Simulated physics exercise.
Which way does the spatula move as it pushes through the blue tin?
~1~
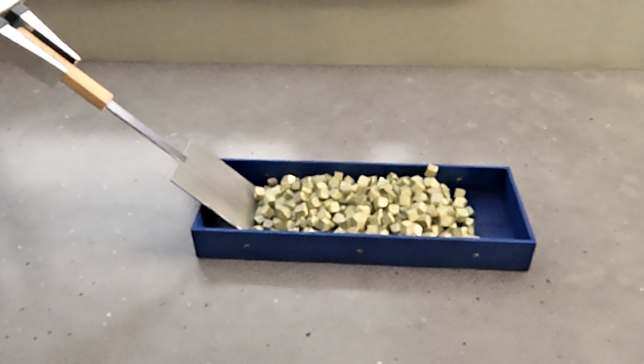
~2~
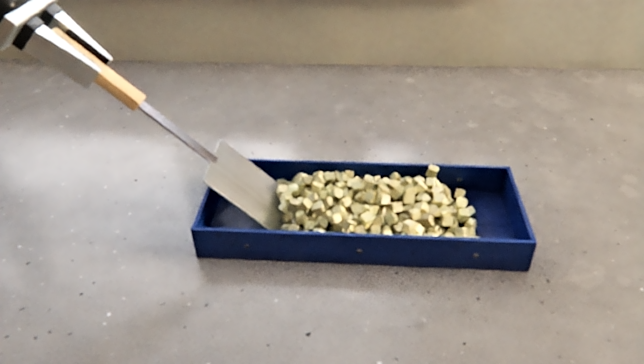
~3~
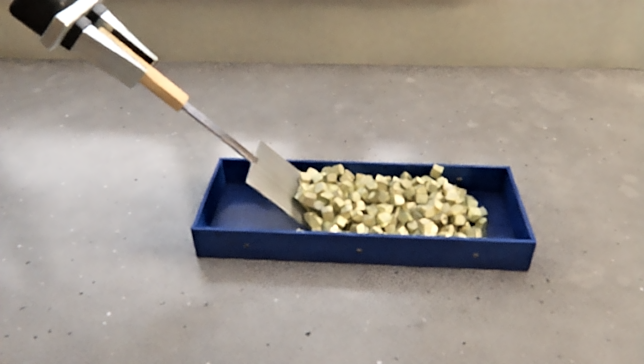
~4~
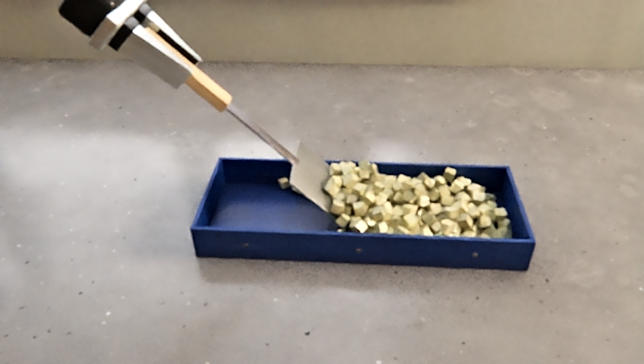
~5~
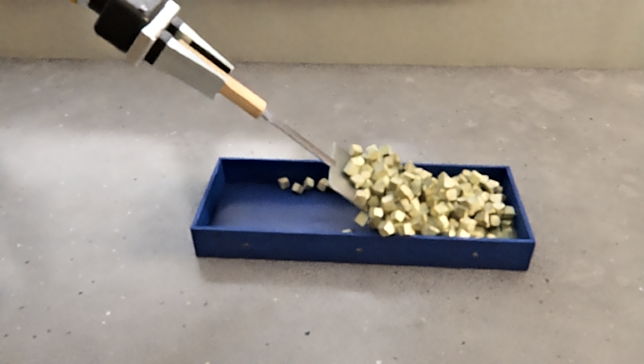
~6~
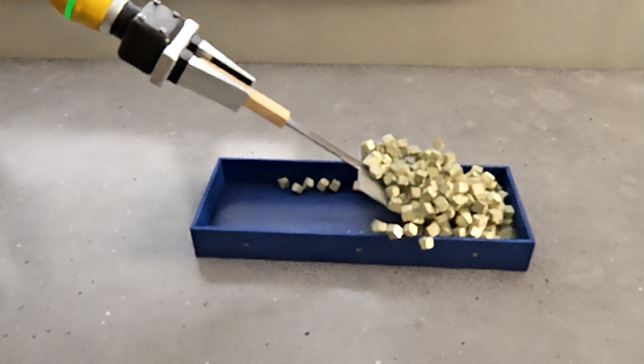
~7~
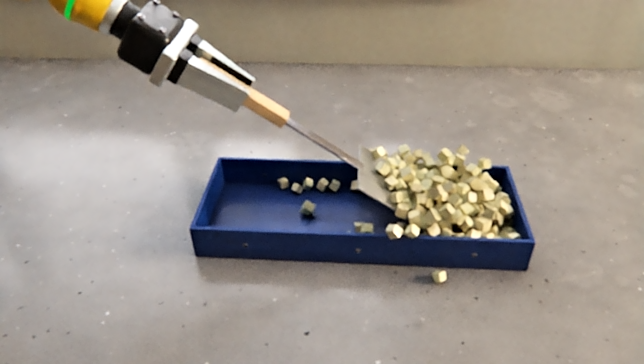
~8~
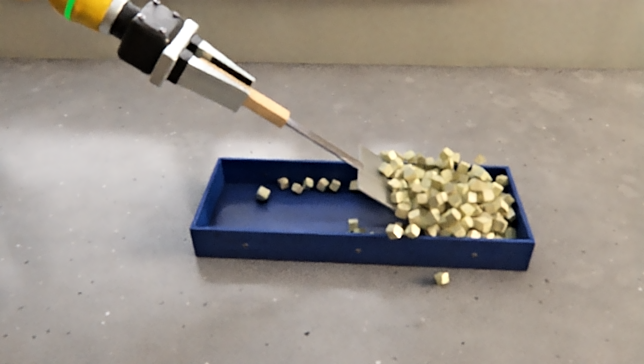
The spatula moves to the right, pushing the pile of dice toward that end of the tin.
